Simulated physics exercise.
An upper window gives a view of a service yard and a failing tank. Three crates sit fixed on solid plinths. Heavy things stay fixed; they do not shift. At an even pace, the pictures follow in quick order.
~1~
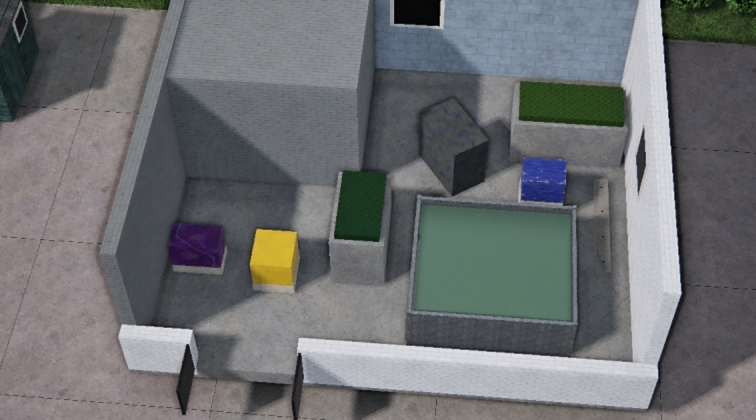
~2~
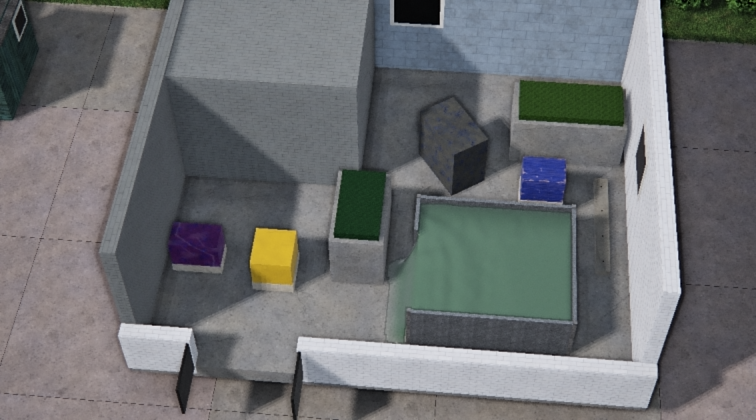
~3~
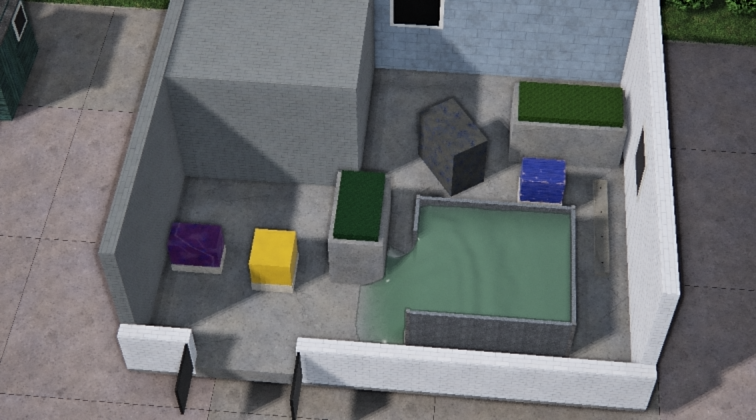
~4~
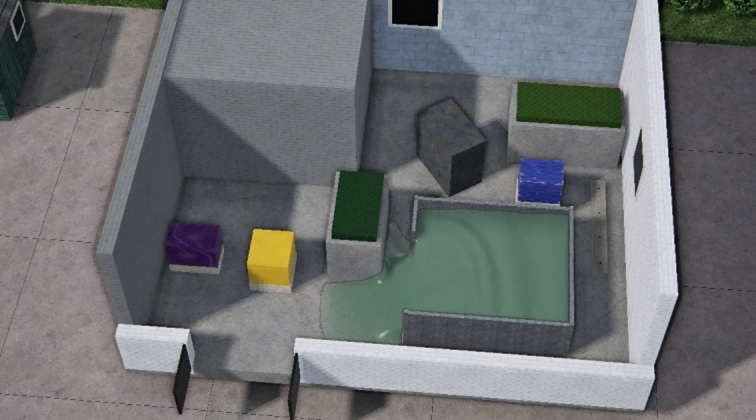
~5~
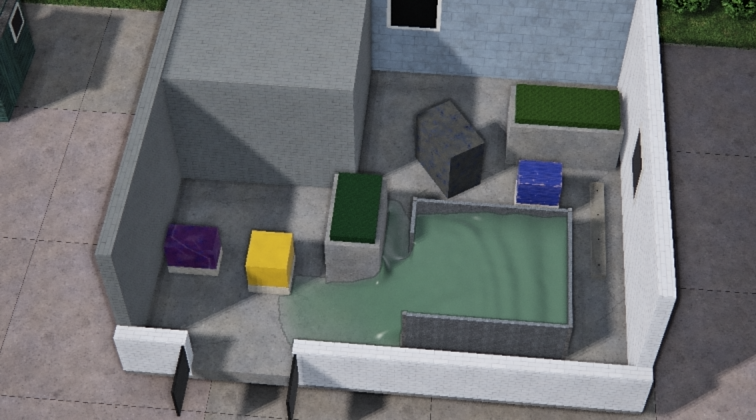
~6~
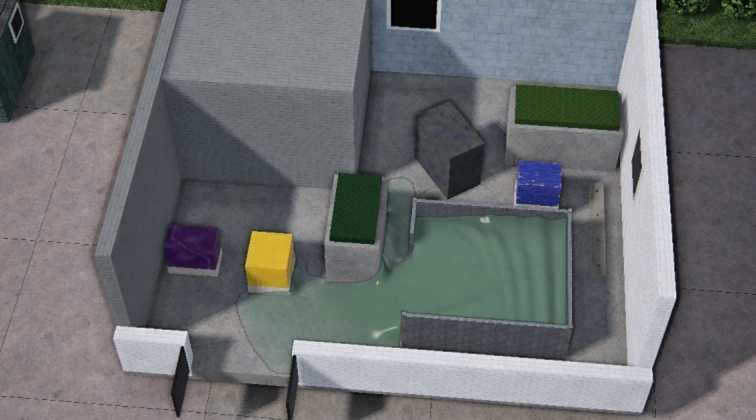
Green water pours from the open left side of a rectangular tank in a walled yard, spreading leftward across the paving around the base of a hedge-topped planter and toward the yellow block, while the surrounding blocks stay still.
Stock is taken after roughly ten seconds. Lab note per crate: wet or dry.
Result - blue crate: Dry; purple crate: Wet; yellow crate: Wet.
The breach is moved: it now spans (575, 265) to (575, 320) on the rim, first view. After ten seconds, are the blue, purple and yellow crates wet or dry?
Crate by crate: Blue - left alone; purple - hit; yellow - left alone.
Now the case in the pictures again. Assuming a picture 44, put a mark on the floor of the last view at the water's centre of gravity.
The centre of mass sits at about (377, 259).
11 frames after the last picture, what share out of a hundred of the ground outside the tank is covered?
I'd put it at roughly 45 per cent.
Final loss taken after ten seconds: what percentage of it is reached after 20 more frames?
25 per cent.
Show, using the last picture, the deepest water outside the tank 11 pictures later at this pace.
Near (142, 342).
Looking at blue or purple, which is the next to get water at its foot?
The crate marked purple.
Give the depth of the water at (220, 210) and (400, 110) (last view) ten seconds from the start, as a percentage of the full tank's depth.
Respectively about 10 and 6 per cent.
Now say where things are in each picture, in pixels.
Still water in the tank at (494, 261), in the first picture.
Water pours out at (414, 290) and has run to a hidden place, in the second picture.
The front is at (390, 250), out from the gap at (413, 293), in the third picture.
The front is at (391, 223), out from the gap at (411, 294), in the fourth picture.
The front is at (392, 204), out from the gap at (409, 297), in the fifth picture.
The front is at (241, 304), out from the gap at (409, 297), in the sixth picture.
A moment on, water covers 35 % of the floor; the blue crate not reached, the purple crate water round its plinth, the yellow crate water round its plinth.
Next, water covers 45 % of the floor; the blue crate water round its plinth, the purple crate water round its plinth, the yellow crate water round its plinth.
Then, water covers 65 % of the floor; the blue crate water round its plinth, the purple crate water round its plinth, the yellow crate water round its plinth.
Later, water covers 90 % of the floor; the blue crate water round its plinth, the purple crate water round its plinth, the yellow crate water round its plinth.
In the end, water covers 95 % of the floor; the blue crate stayed above the water, the purple crate was topped, the yellow crate was topped.
